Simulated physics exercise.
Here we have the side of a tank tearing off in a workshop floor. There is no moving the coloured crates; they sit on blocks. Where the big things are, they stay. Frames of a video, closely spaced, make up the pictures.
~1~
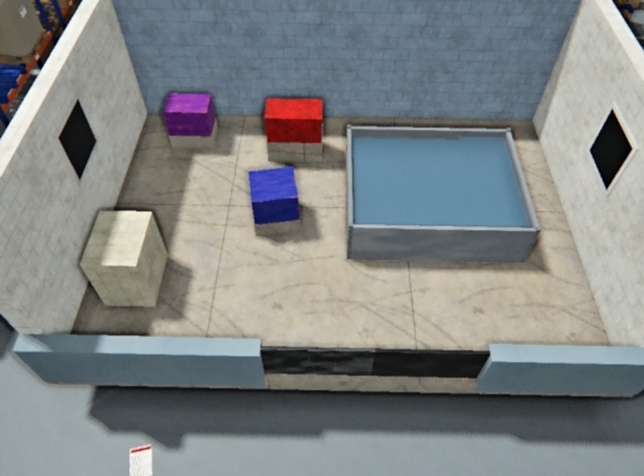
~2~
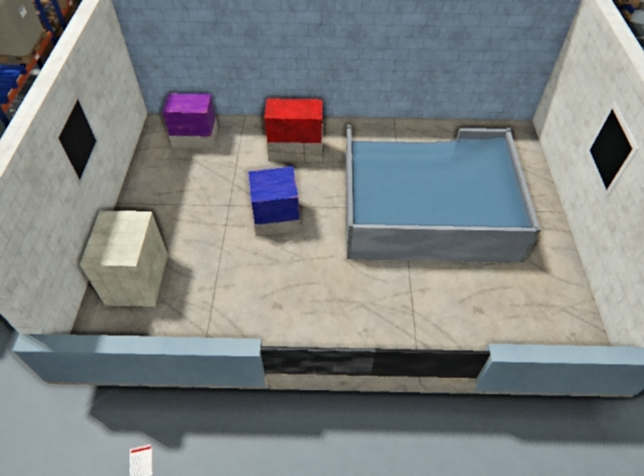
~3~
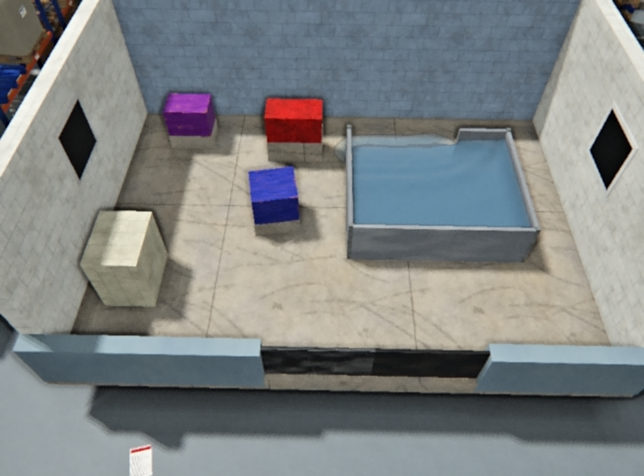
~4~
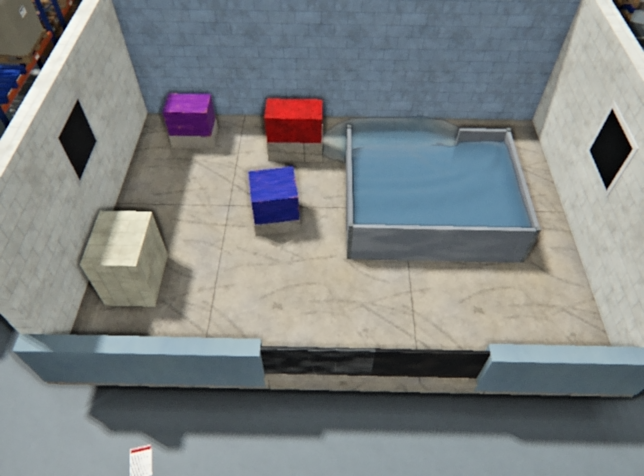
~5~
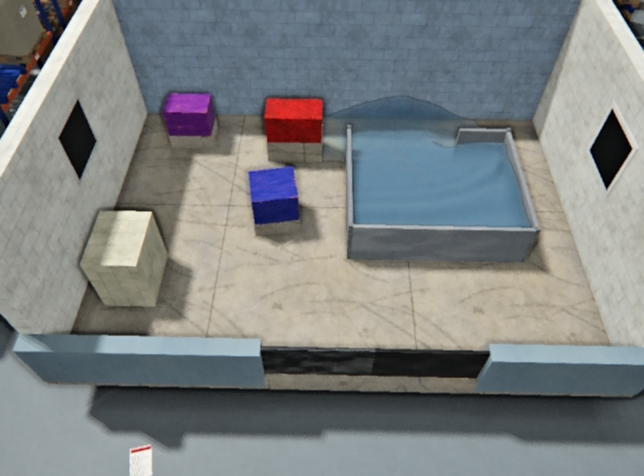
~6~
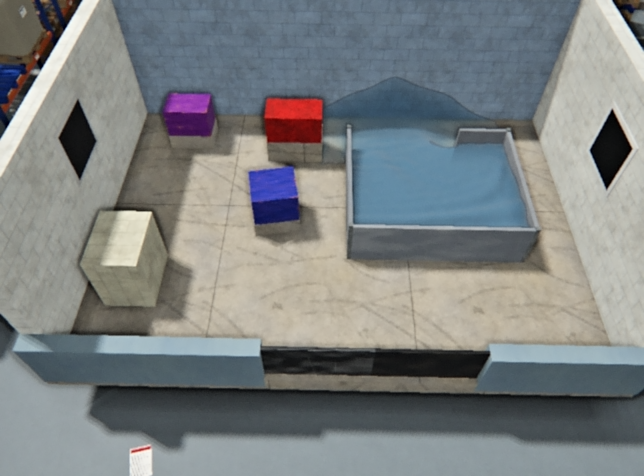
In a walled workshop space with purple, red and blue crates on blocks, part of an open tank's far side opens, and water pours through the gap, splashes up the back wall and spreads left toward the red crate.
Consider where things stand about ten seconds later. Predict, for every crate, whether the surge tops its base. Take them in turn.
One by one: The purple crate is going to get water on it, the blue crate is going to stay free of water, the red crate is going to stay free of water.
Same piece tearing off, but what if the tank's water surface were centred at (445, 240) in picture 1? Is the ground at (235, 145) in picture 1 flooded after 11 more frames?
Submerged.
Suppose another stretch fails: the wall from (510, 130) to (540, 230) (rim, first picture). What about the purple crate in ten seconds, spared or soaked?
Looking at the purple, it is left alone.
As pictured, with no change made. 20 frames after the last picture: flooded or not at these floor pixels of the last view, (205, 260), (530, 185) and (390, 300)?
Going through them one by one, the first is waterlogged, the second waterlogged and the third spared.
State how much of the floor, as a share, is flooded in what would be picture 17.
About 30 in a hundred.
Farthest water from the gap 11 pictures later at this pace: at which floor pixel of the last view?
The farthest wet point should be near (147, 117).
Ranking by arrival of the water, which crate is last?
My guess: The blue-painted one.
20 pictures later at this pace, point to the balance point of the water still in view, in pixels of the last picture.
Estimate: (379, 178).
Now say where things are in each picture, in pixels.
In the first picture, still water in the open tank at (435, 178).
In the second picture, water pours out on the open tank's far side and has run to a hidden place.
In the third picture, the front is at (342, 145), out from the gap on the open tank's far side.
In the fourth picture, water pours out on the open tank's far side and has run to a hidden place.
In the fifth picture, the front is at (470, 121), out from the gap on the open tank's far side.
In the sixth picture, the front is at (491, 121), out from the gap on the open tank's far side.
A moment on, water covers 20 % of the floor; the purple crate water round its plinth, the blue crate not reached, the red crate water round its plinth.
Next, water covers 30 % of the floor; the purple crate water round its plinth, the blue crate not reached, the red crate water round its plinth.
Then, water covers 70 % of the floor; the purple crate water round its plinth, the blue crate water round its plinth, the red crate water round its plinth.
Later, water covers 100 % of the floor; the purple crate water round its plinth, the blue crate water round its plinth, the red crate water round its plinth.
In the end, water covers 100 % of the floor; the purple crate was topped, the blue crate stayed above the water, the red crate stayed above the water.
